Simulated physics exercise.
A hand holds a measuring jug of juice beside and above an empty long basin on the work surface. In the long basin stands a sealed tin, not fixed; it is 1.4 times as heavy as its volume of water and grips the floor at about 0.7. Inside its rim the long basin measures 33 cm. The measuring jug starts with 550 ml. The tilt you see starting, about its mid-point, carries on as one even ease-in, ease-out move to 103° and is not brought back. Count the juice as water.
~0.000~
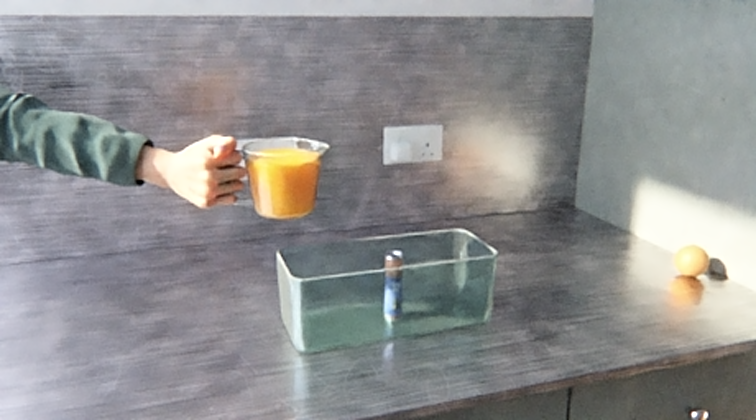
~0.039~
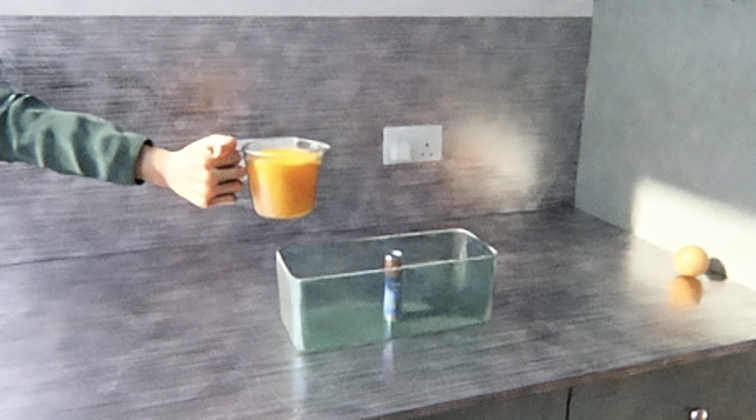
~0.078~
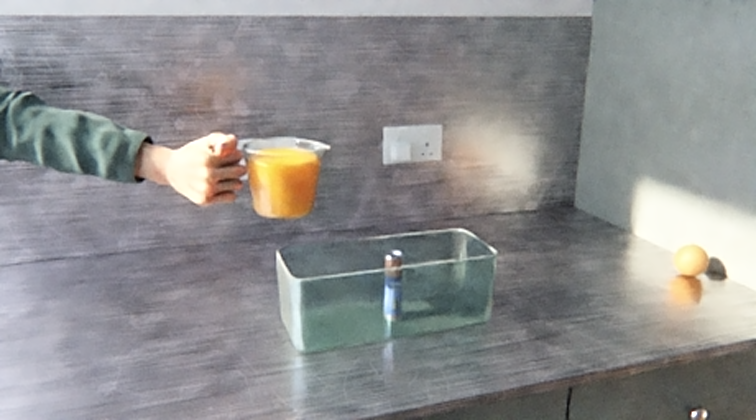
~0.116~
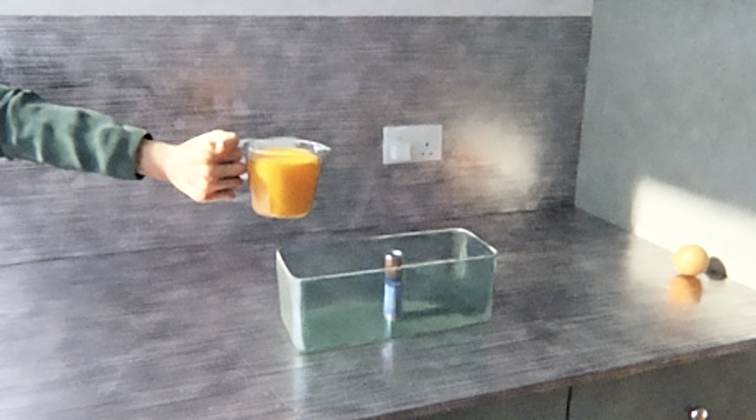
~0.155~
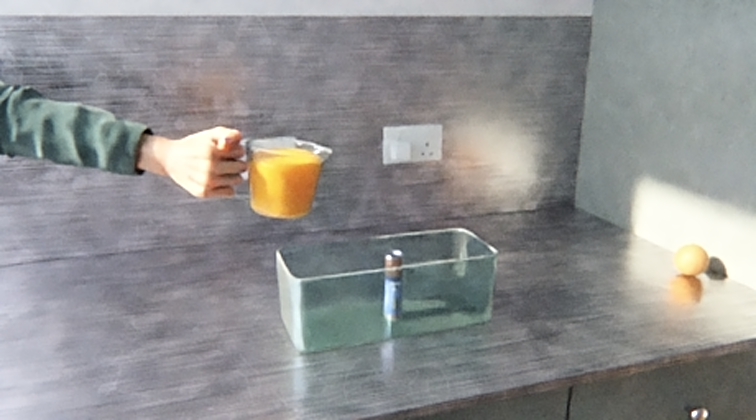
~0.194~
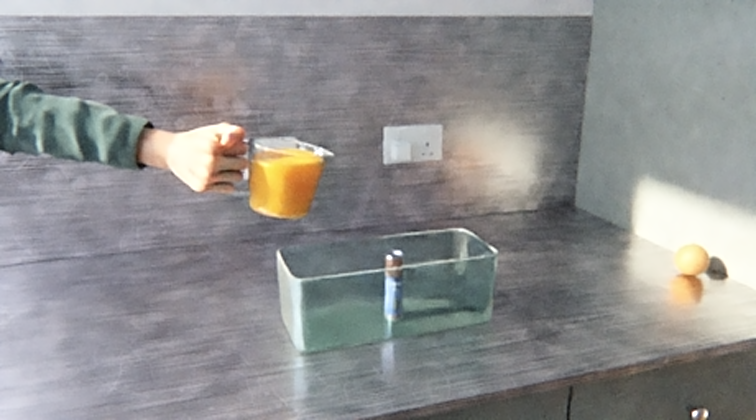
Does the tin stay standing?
It stays up.
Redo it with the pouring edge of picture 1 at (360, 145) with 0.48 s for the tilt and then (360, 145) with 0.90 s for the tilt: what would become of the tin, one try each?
First it falls; then it topples.
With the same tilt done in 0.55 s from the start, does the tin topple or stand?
The tin stays up.
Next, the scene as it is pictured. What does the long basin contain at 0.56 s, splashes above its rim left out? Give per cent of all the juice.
Near 9 in a hundred.
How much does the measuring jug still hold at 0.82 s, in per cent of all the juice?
About 12 per cent.
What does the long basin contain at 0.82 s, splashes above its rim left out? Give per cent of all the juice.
Near 72 in a hundred.
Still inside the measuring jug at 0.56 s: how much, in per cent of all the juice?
Some 66 per cent.
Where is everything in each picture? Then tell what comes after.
The first frame shows tilt 0°; pouring edge (328, 145); surface from (246, 158) to (319, 154); the long basin's rim runs from (284, 265) to (481, 242); the tin's top is at (394, 257).
The second frame shows tilt 0°; pouring edge (328, 145); surface from (246, 158) to (318, 154).
The third frame shows tilt 2°; pouring edge (329, 146); surface from (246, 157) to (318, 154).
The fourth frame shows tilt 4°; pouring edge (330, 148); surface from (248, 157) to (319, 155).
The fifth frame shows tilt 7°; pouring edge (331, 151); surface from (249, 157) to (321, 155).
The sixth frame shows tilt 11°; pouring edge (333, 154); surface from (251, 158) to (323, 155).
By 0.56 s the tilt is 70° and 67 per cent is still to pour; the tin stands where it began.
By 0.82 s the tilt is 101° and 12 per cent is still to pour; the tin stands where it began.
By 1.10 s the tilt is 103° and 0 per cent is still to pour; the tin stands where it began.
By 1.40 s the tilt is 103° and 0 per cent is still to pour; the tin stands where it began.
At rest the tin stands where it began.
